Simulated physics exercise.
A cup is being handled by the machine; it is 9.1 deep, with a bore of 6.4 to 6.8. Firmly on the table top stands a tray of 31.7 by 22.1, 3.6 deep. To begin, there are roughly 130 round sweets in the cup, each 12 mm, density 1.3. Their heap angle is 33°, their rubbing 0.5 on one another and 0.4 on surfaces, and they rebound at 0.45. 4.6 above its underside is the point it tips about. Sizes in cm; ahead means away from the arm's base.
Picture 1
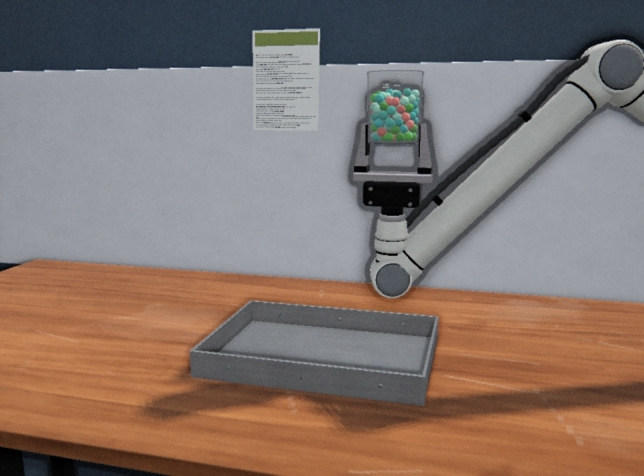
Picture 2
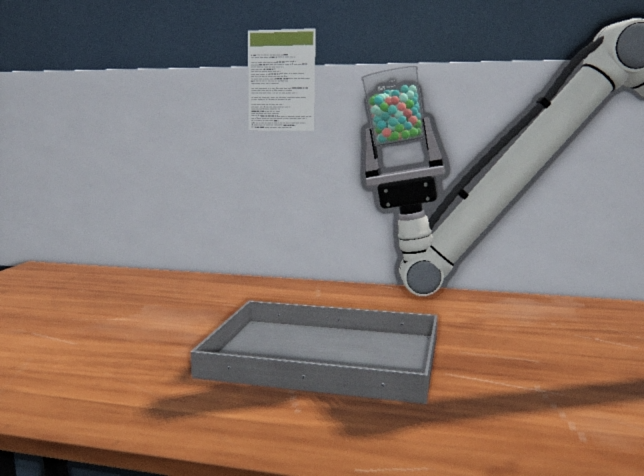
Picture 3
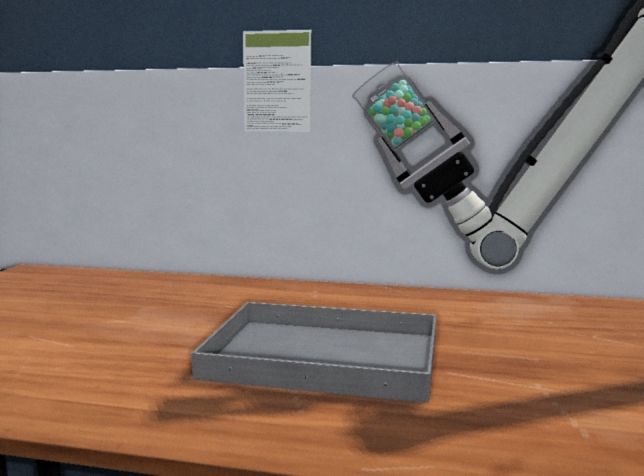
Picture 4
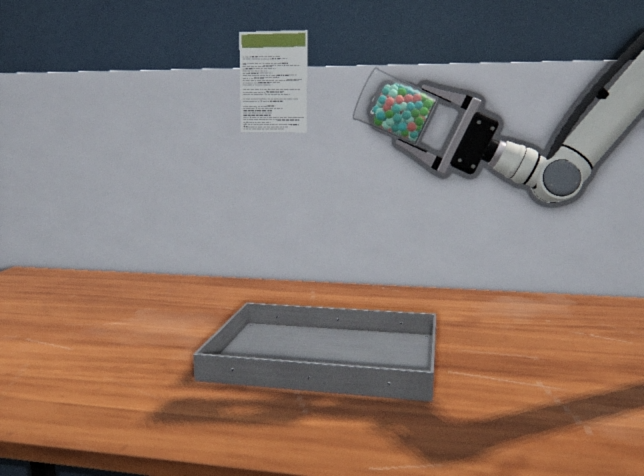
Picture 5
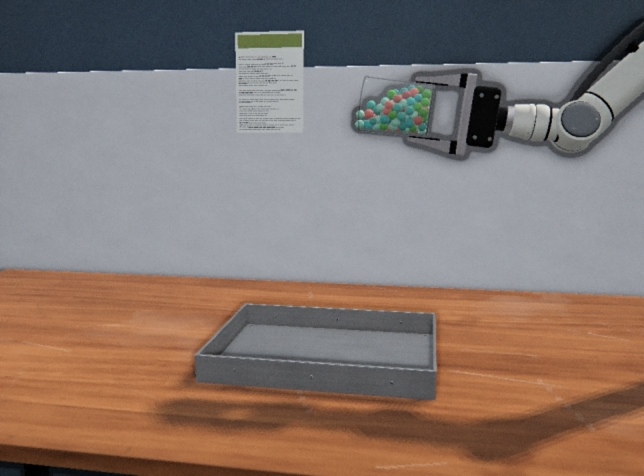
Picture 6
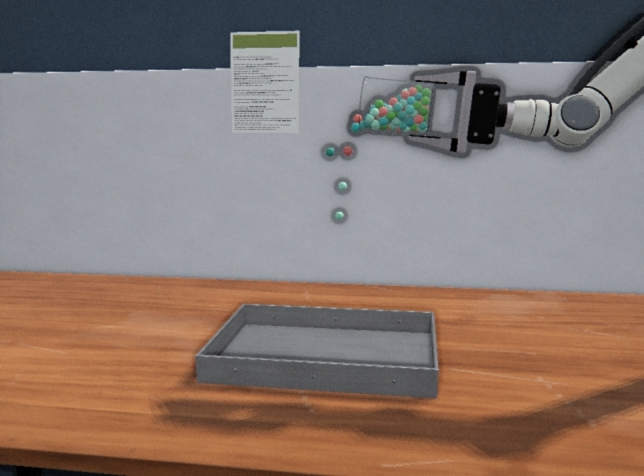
Robotic arm tilting a clear cup of red, green and teal balls leftward onto its side, a few dropping out above a grey tray.
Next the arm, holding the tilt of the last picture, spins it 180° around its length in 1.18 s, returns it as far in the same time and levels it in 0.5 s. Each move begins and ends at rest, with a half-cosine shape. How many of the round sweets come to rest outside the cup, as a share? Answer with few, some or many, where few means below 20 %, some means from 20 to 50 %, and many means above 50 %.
Some - from 20 to 50 %.
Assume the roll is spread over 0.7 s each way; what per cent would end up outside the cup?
Expected share: Some 35 %.
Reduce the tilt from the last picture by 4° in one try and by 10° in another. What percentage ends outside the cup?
Roughly 30 and 15 per cent.
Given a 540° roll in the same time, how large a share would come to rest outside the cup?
Roughly 60 %.
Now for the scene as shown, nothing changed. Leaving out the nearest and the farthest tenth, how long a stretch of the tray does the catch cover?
It spans something like 22 centimetres, give or take.
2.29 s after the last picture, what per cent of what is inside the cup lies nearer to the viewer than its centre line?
25 in a hundred, more or less.
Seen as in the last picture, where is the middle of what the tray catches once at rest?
Middle: Close to (308, 348).
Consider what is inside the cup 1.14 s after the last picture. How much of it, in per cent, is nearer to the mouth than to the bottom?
Something near 35 in a hundred.
Then, 1.14 s on, tipped 85°, highest piece 39 above the table; 92 in the cup, 31 in the tray, 3 in flight or on a rim.
Then, 2.29 s on, tipped 85°, highest piece 39 above the table; 82 in the cup, 42 in the tray, 2 in flight or on a rim.
Then, 3.06 s on, upright, highest piece 38 above the table; 78 in the cup, 48 in the tray.
Then, 3.76 s on, upright, highest piece 37 above the table; 78 in the cup, 48 in the tray.
In the end, 78 in the cup, 48 in the tray. That is 38 % outside the cup.
